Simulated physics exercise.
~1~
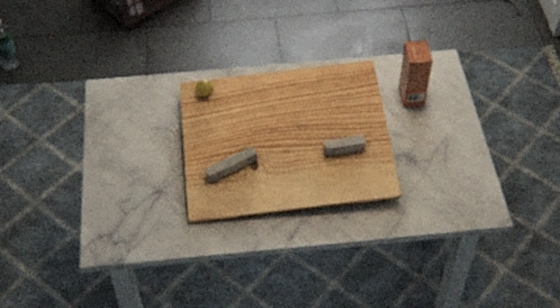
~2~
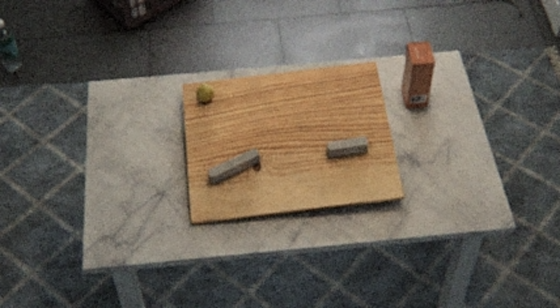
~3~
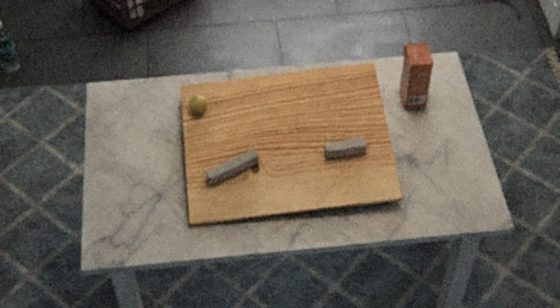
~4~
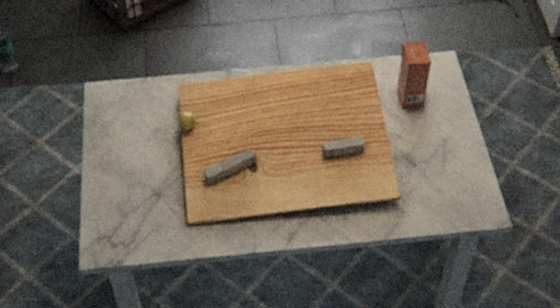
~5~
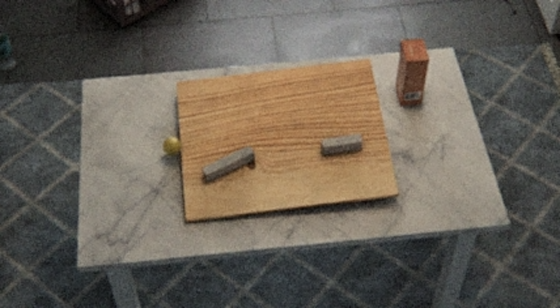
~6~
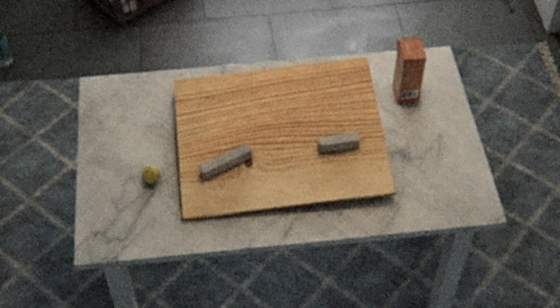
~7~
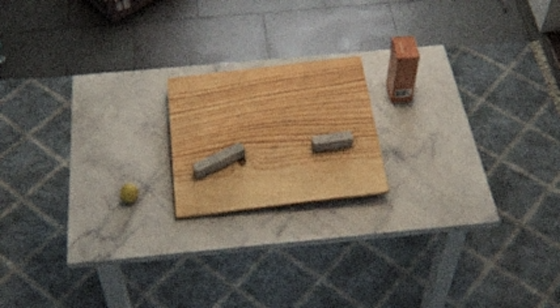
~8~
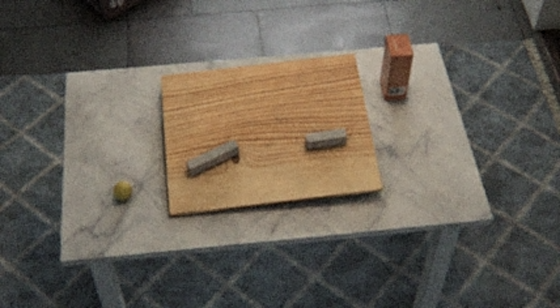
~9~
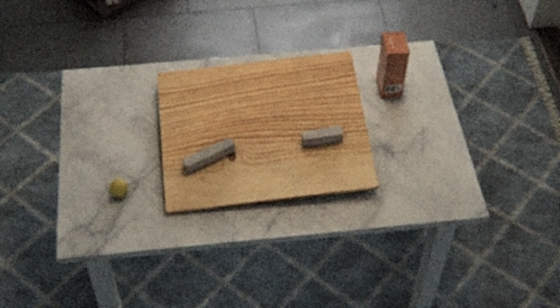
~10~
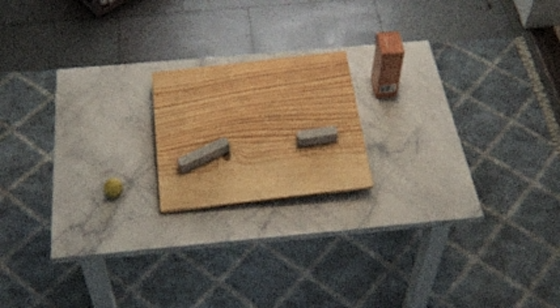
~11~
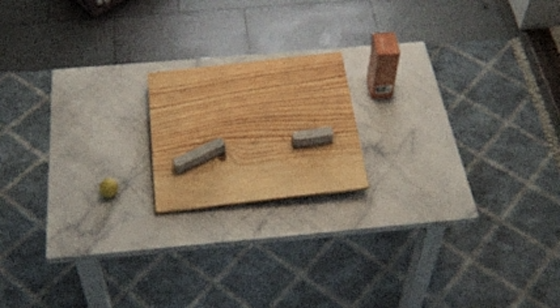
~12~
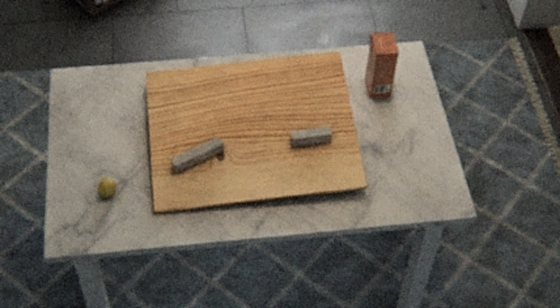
On a marble-topped table, a small yellow ball rolls down and left across a tilted wooden board holding two gray blocks, goes over the left edge, and comes to rest on the tabletop, while the board and an orange carton stay in place.
